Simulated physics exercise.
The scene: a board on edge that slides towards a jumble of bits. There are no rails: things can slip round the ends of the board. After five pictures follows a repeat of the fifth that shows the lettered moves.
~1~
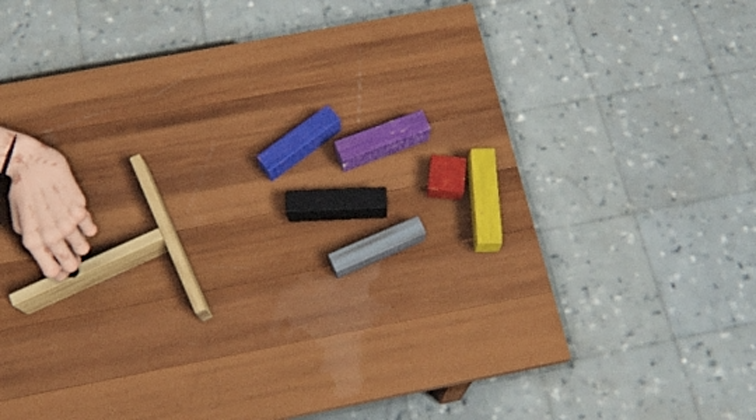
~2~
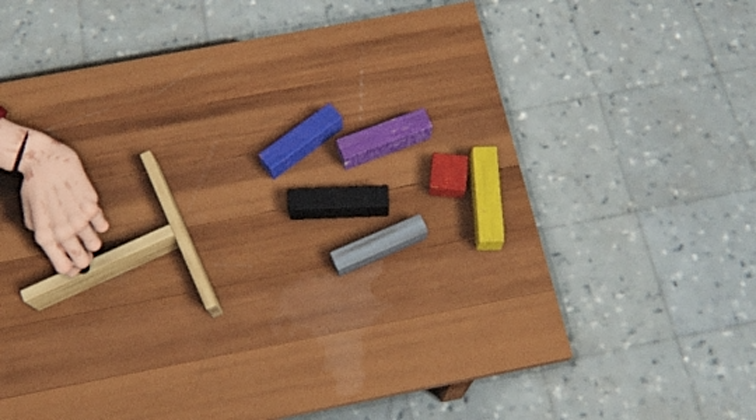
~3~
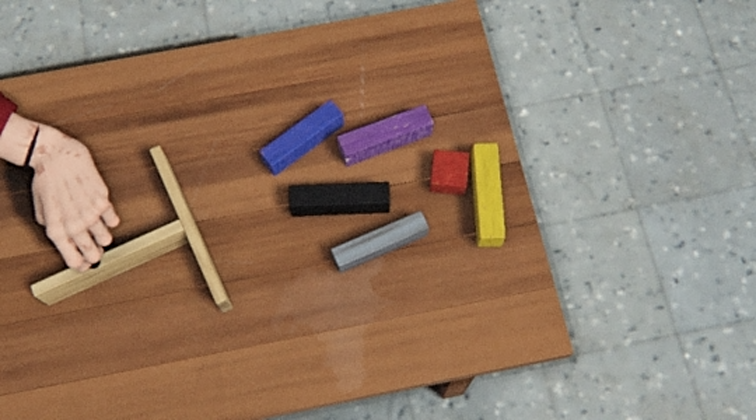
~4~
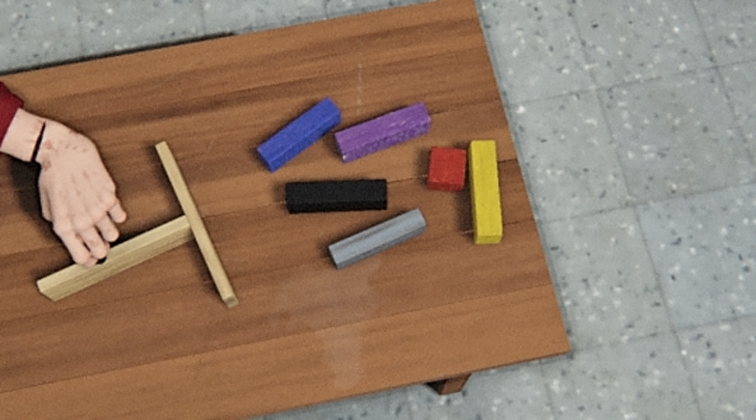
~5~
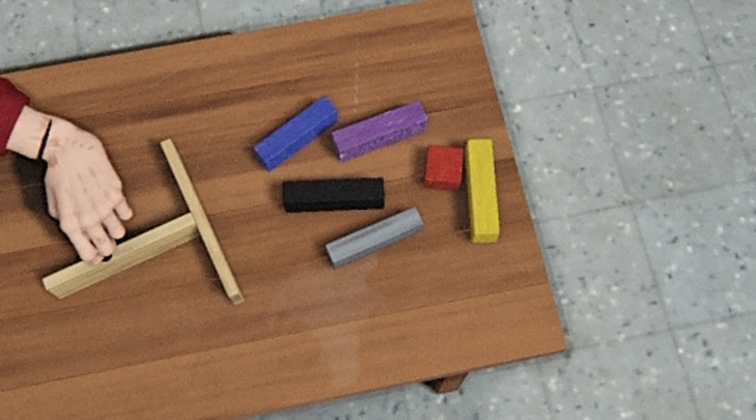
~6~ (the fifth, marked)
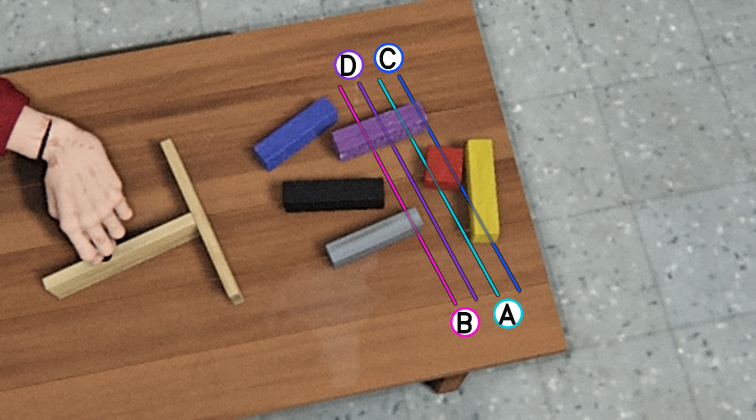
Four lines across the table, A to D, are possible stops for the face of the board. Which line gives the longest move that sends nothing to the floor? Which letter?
It should halt at B.
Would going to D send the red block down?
Yes.
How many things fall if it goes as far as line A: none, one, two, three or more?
One.
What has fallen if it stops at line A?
It is the red block.
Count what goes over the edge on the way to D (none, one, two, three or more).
One.
On the marked copy, A at (436, 182); B at (395, 190); C at (457, 179); D at (415, 186).
With B. Early on, board (269, 202); yellow bar (481, 191); red block (443, 168).
Further on, board (340, 188); yellow bar (490, 190); red block (461, 162).
At the end, board (391, 179); red block (507, 141); yellow bar (507, 193); nothing has fallen.
As for the rest, A drops the red block; C drops the red block; D drops the red block.
